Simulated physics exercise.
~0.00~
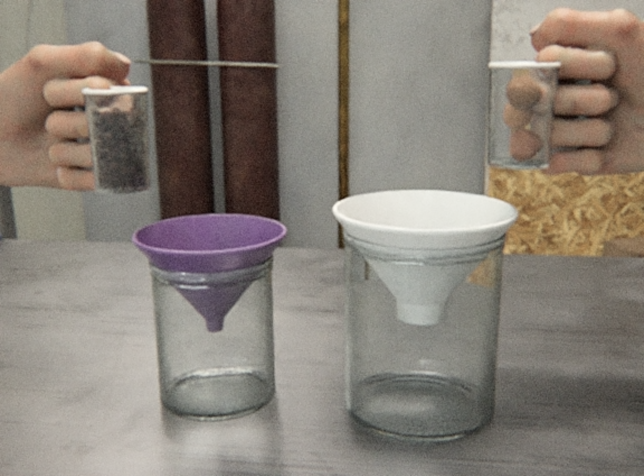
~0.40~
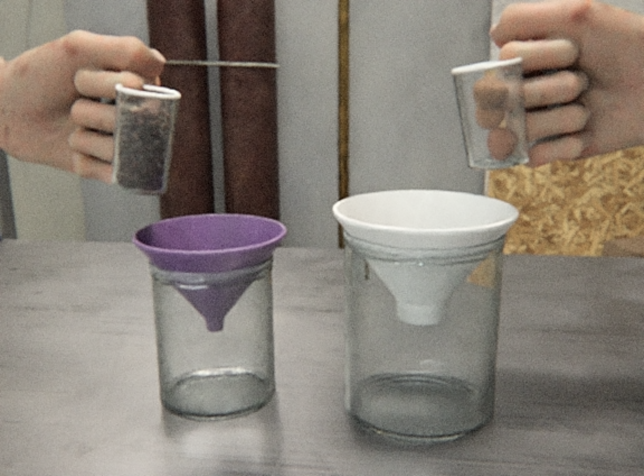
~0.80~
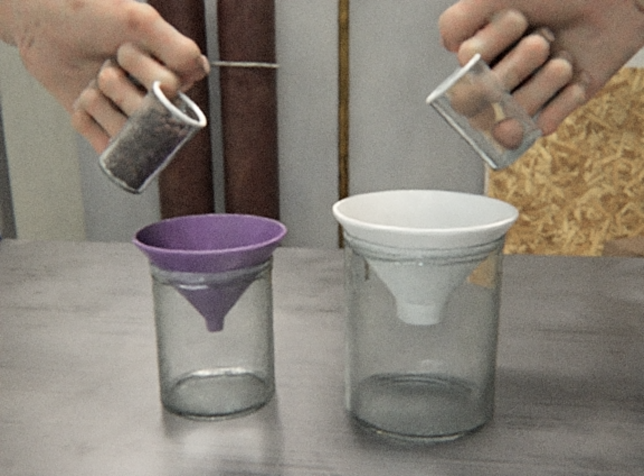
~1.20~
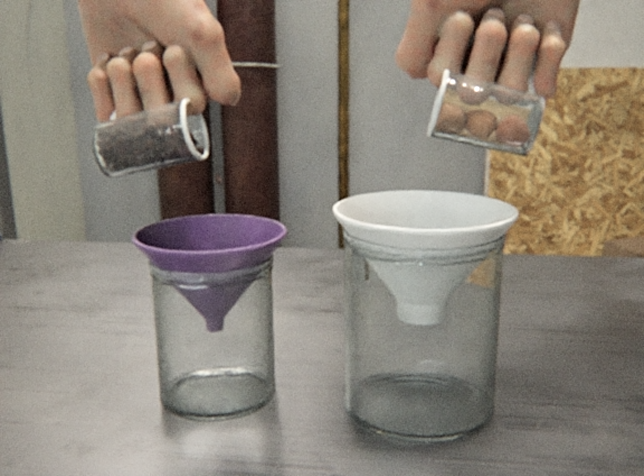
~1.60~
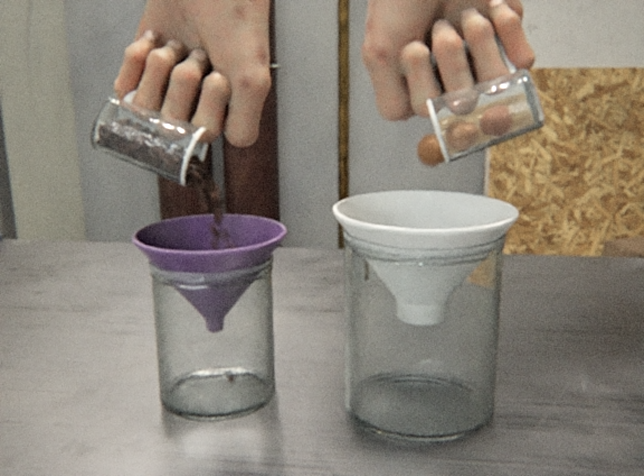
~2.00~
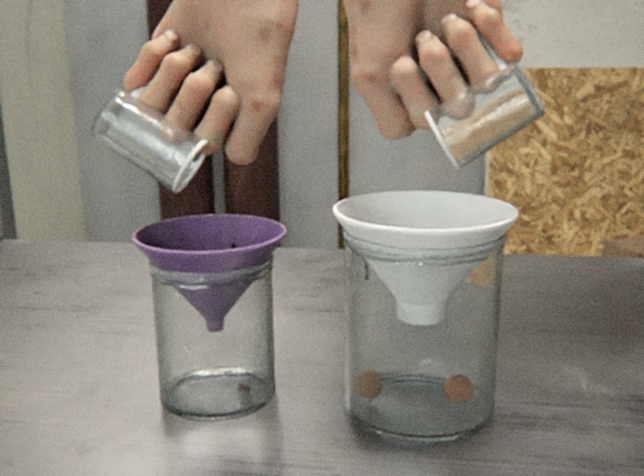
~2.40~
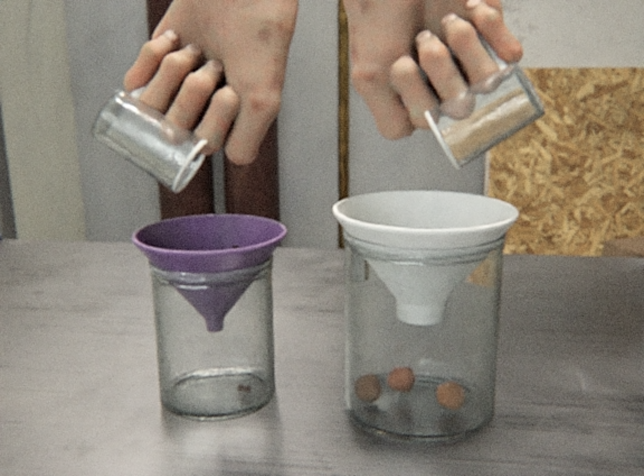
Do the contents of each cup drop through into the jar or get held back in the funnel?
The purple funnel on the left holds back most of the dark grains, with only a few reaching the jar. The white funnel on the right lets all the balls through.
